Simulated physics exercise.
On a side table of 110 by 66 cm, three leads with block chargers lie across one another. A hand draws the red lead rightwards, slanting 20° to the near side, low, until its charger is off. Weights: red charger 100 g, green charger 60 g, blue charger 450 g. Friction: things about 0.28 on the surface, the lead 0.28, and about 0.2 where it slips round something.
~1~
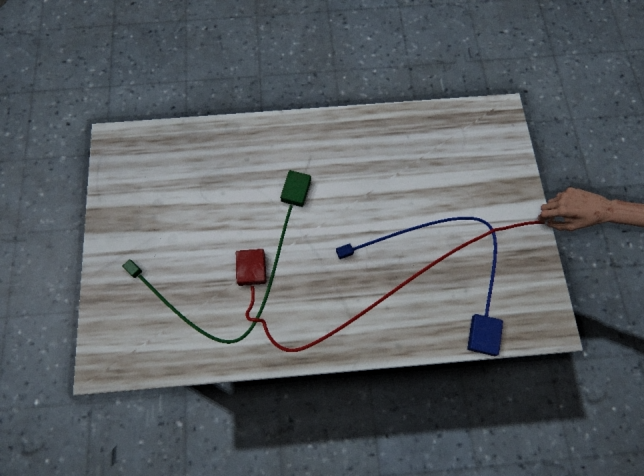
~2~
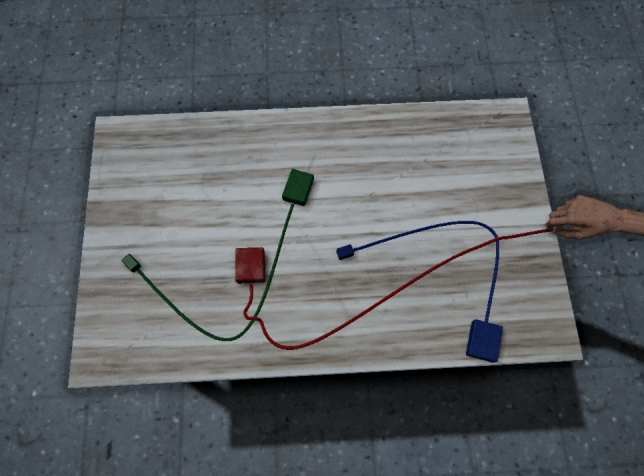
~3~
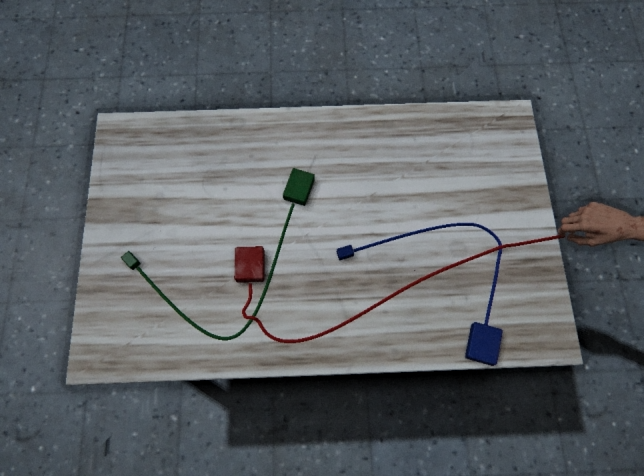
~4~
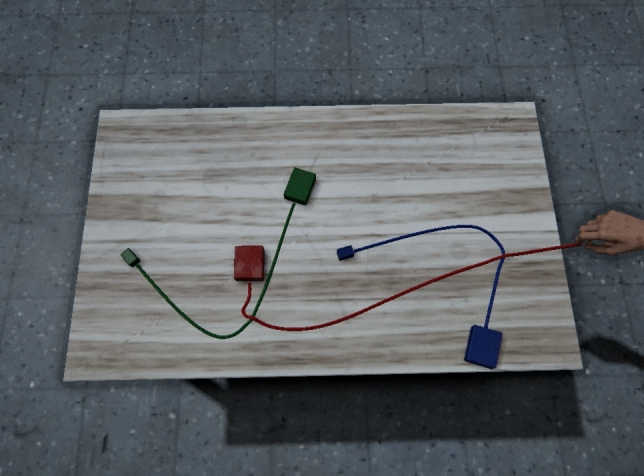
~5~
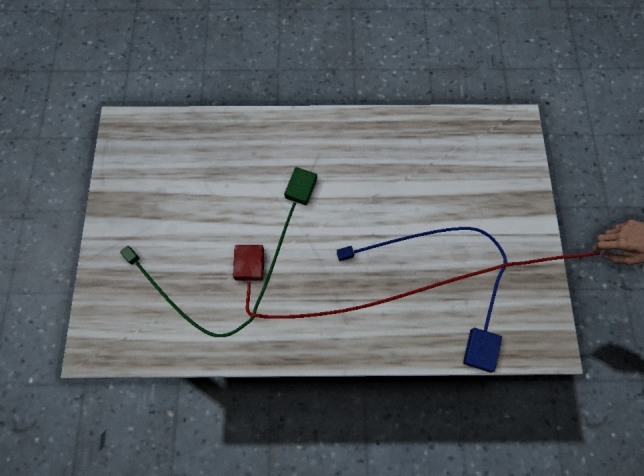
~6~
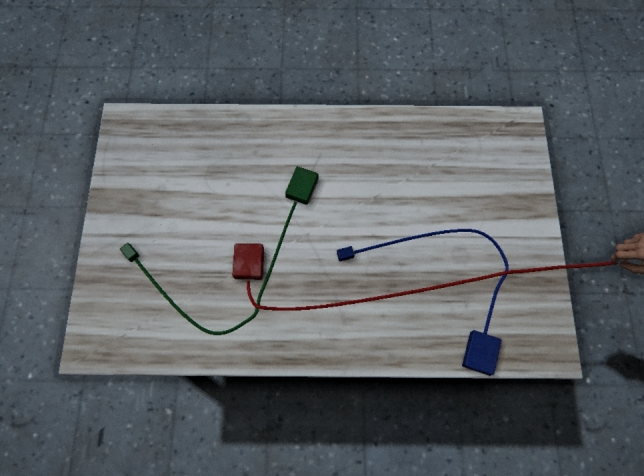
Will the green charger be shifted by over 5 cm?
Result: Green charger stays put.
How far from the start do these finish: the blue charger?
About: Blue charger 0 cm.
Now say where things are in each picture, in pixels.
Shows, green charger (296, 186); crossings (255, 327) red over green, (494, 231) red over blue; red lead runs through (447, 255) (385, 297) (319, 341) (256, 320); grip (544, 222), in the first frame.
Shows, red lead runs through (386, 298) (254, 318); grip (552, 230), in the second frame.
Shows, red lead runs through (392, 296) (252, 318); grip (564, 236), in the third frame.
Shows, red lead runs through (404, 293) (252, 318); grip (582, 244), in the fourth frame.
Shows, red lead runs through (416, 291) (259, 316); grip (599, 253), in the fifth frame.
Shows, green charger (302, 183); red lead runs through (507, 273) (429, 289) (351, 303) (270, 308); grip (617, 262), in the sixth frame.
Next, the red lead's tail end at (341, 266); red charger 16 cm off its start.
Then, the red lead's tail end at (462, 286); red charger 43 cm off its start, blue plug 7 cm off its start.
After that, the red lead has left the top; red charger over the edge, blue plug 7 cm off its start at (377, 249).
Later, the red lead has left the top; red charger over the edge, blue plug 7 cm off its start.
At the end, the red lead has left the top; green charger 0 cm off its start at (302, 183), red charger over the edge, blue plug 7 cm off its start at (377, 249).
